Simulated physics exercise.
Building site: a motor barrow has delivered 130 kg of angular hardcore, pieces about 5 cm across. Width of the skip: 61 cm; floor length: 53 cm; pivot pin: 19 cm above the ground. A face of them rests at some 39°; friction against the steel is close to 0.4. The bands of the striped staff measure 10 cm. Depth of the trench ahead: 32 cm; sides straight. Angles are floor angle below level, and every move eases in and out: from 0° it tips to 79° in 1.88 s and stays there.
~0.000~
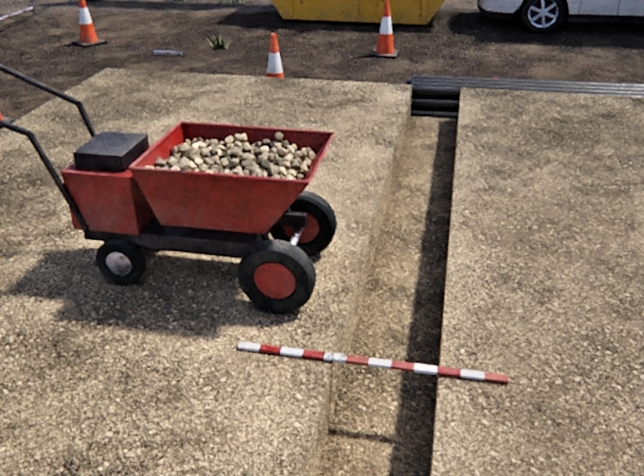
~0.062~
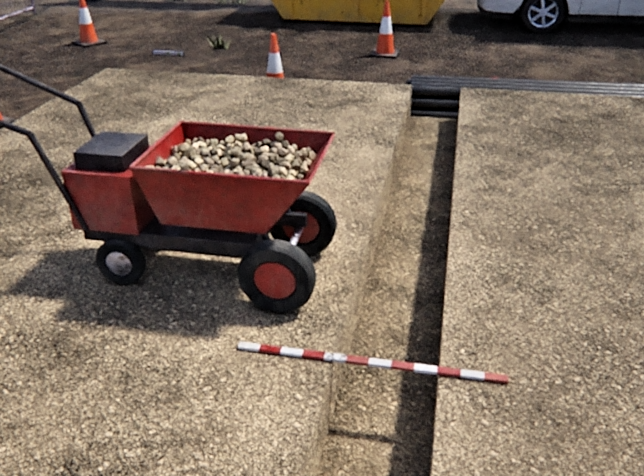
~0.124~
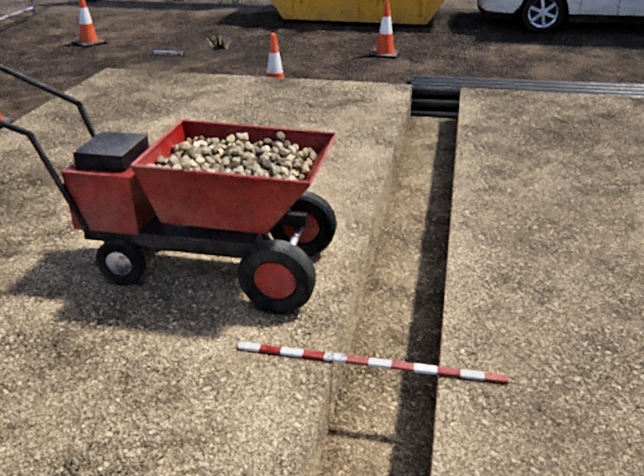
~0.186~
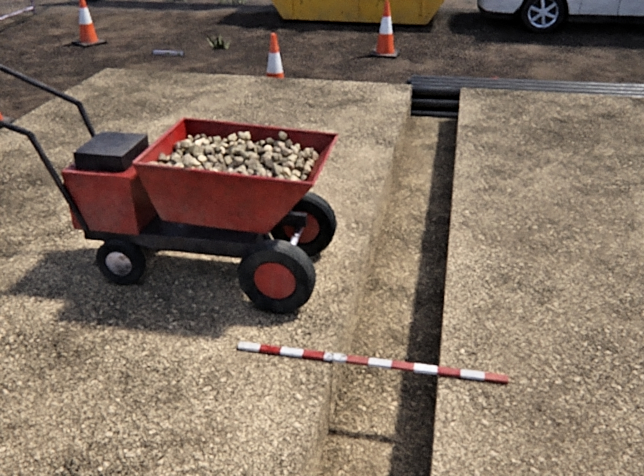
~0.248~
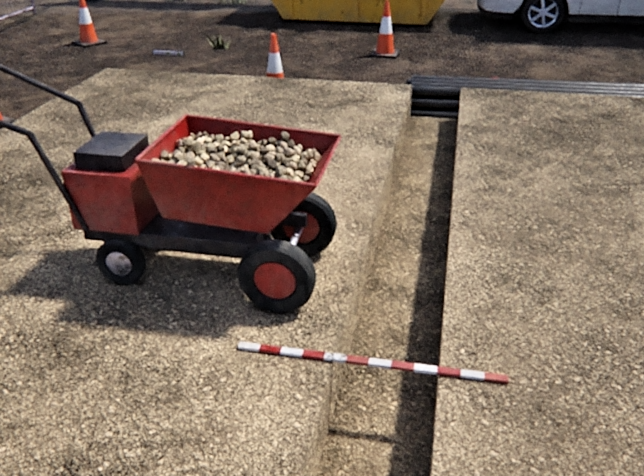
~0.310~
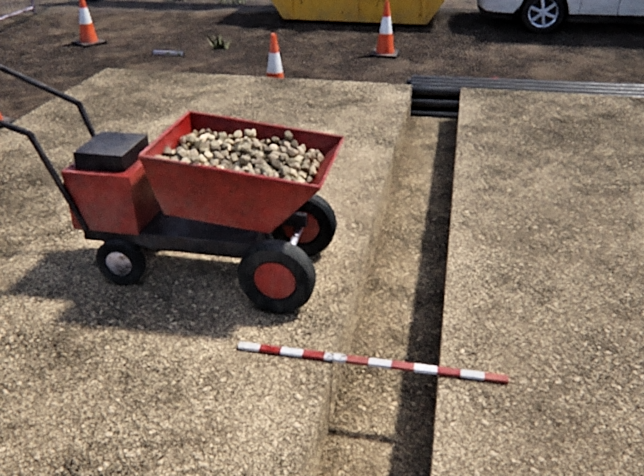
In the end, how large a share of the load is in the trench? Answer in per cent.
A share of roughly 93 %.
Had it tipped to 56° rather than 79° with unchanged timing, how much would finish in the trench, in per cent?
In that case around 15 percent.
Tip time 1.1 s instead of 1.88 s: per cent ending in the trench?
Probably about 85 in a hundred.
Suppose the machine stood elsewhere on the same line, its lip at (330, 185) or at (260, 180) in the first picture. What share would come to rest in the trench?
Roughly 75 percent for the first, and 100 percent for the second.
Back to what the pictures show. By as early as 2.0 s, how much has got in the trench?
By that point it's something like 45 in a hundred.
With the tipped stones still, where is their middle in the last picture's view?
I'd point to around (413, 329).
After 1.4 s the floor is at 67°; 100 % in the skip; the foremost stones are at (412, 278).
After 2.0 s the floor is at 79°; 50 % in the skip, 45 % in the trench, 5 % past the trench; the foremost stones are at (492, 290).
After 2.3 s the floor is at 79°; 23 % in the skip, 70 % in the trench, 7 % past the trench; the foremost stones are at (516, 292).
After 4.3 s the floor is at 79°; 0 % in the skip, 93 % in the trench, 7 % past the trench; the foremost stones are at (519, 290).
